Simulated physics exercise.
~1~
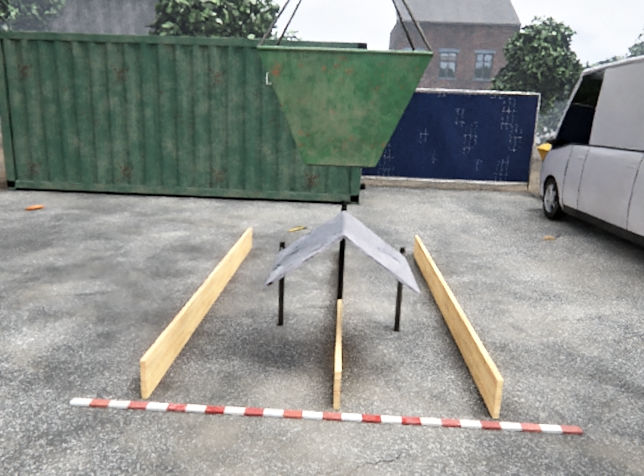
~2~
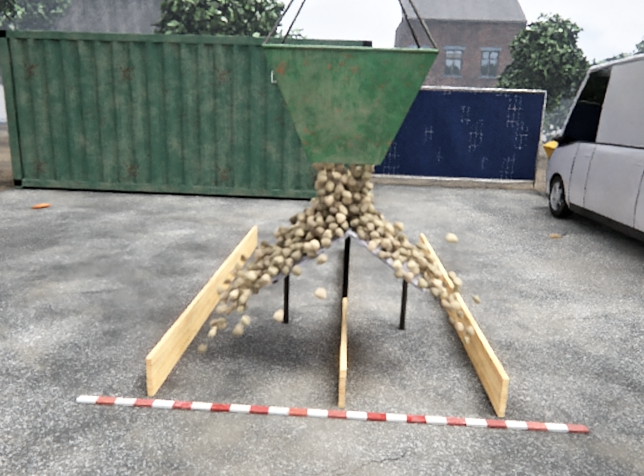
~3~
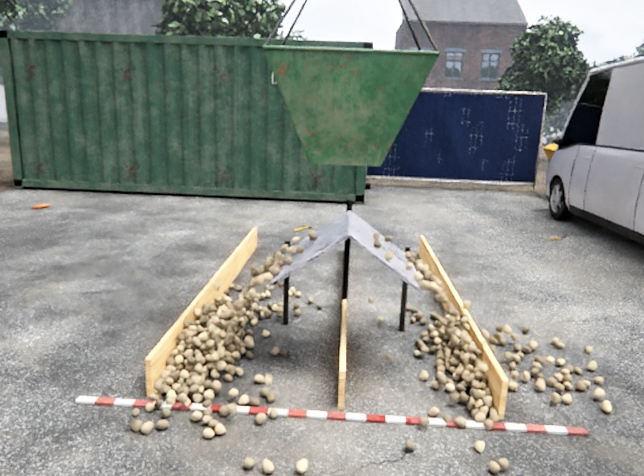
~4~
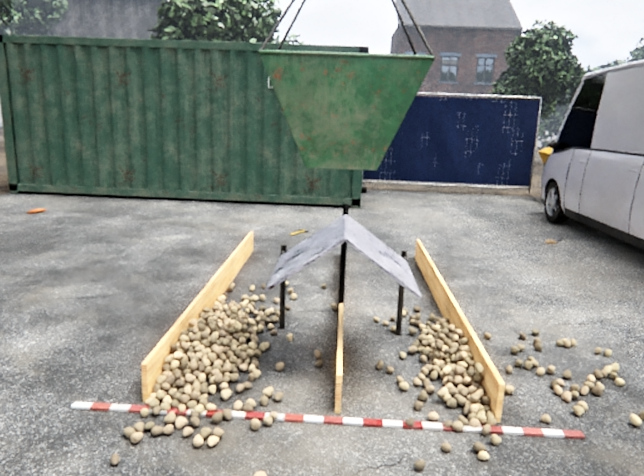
In a paved yard, cobbles drop from a green skip, split over a steel ridge, and settle mostly left.
